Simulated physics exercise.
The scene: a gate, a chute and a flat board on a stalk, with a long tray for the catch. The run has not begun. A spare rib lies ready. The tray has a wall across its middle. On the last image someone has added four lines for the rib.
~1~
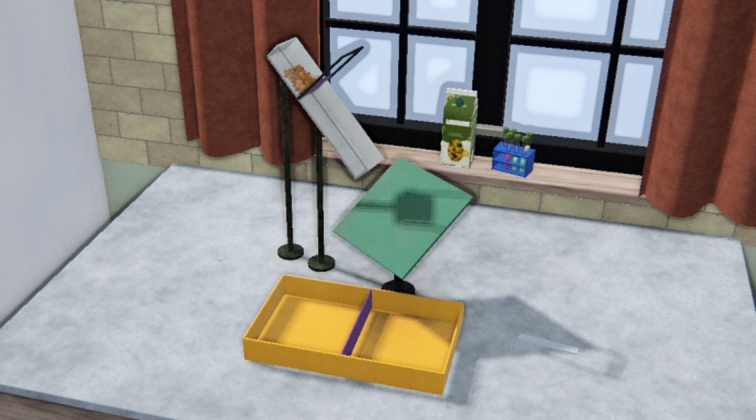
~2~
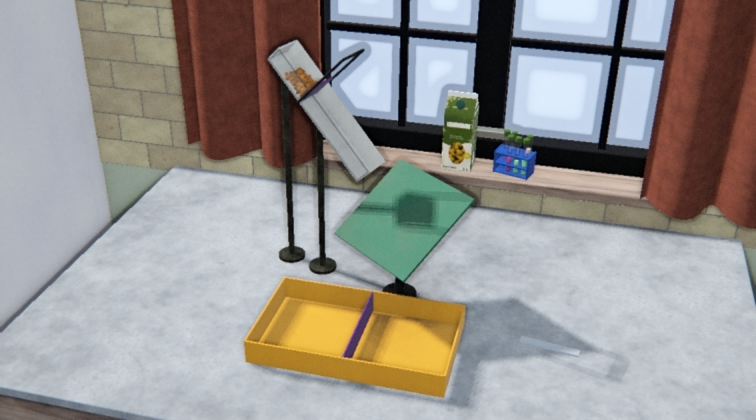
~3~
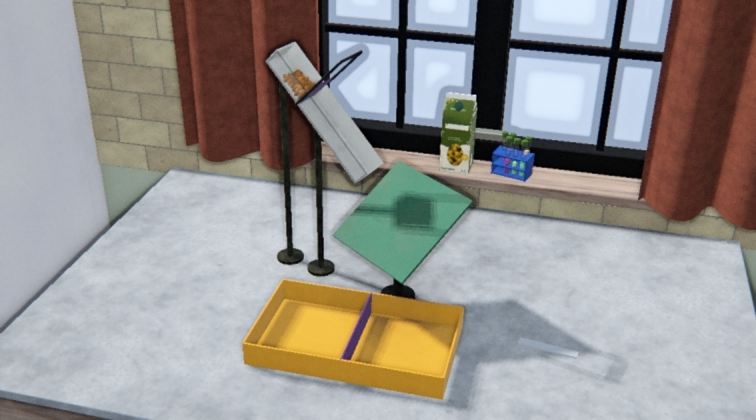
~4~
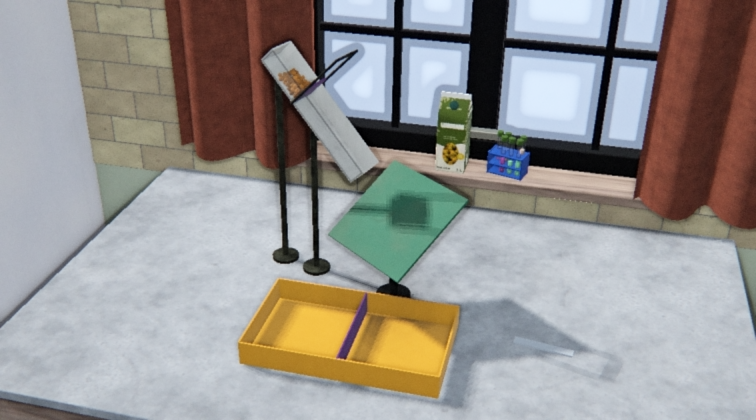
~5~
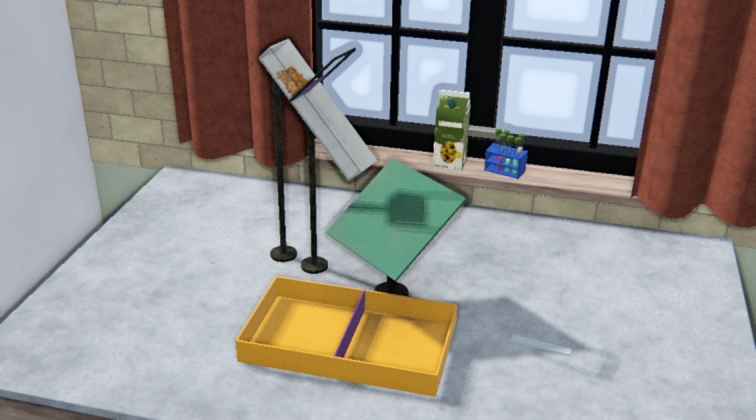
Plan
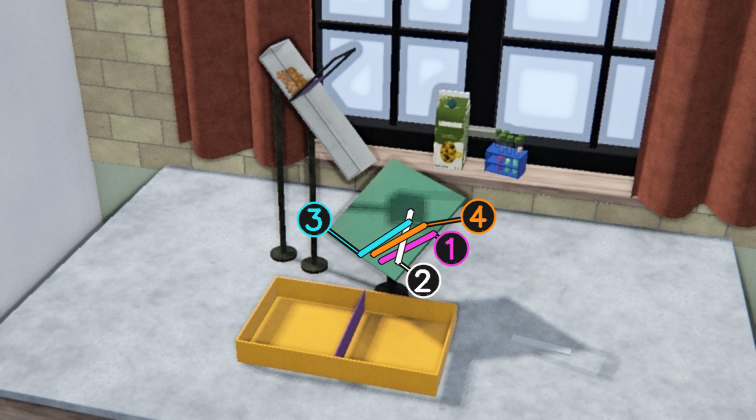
The footage shows a pale sloping chute holding a small brown load above a tilted green board, with a divided yellow tray in front on a grey surface; the objects stay still while the view shifts very slightly.
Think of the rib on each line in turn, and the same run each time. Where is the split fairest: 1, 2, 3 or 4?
Best: 2.
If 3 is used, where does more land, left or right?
The left half.
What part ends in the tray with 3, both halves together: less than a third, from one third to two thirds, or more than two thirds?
It is more than two thirds.
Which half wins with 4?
Left.
On the marked copy, line 1 from (434, 233) to (381, 261); line 2 from (410, 211) to (398, 261); line 3 from (409, 222) to (360, 254); line 4 from (424, 225) to (373, 254).
If 1 is chosen, of what is caught, nearly all in the left half, a small part in the right.
If 2 is chosen, of what is caught, about half in the left half, about half in the right.
If 3 is chosen, of what is caught, nearly all in the left half, a stray few in the right.
If 4 is chosen, of what is caught, nearly all in the left half, a stray few in the right.
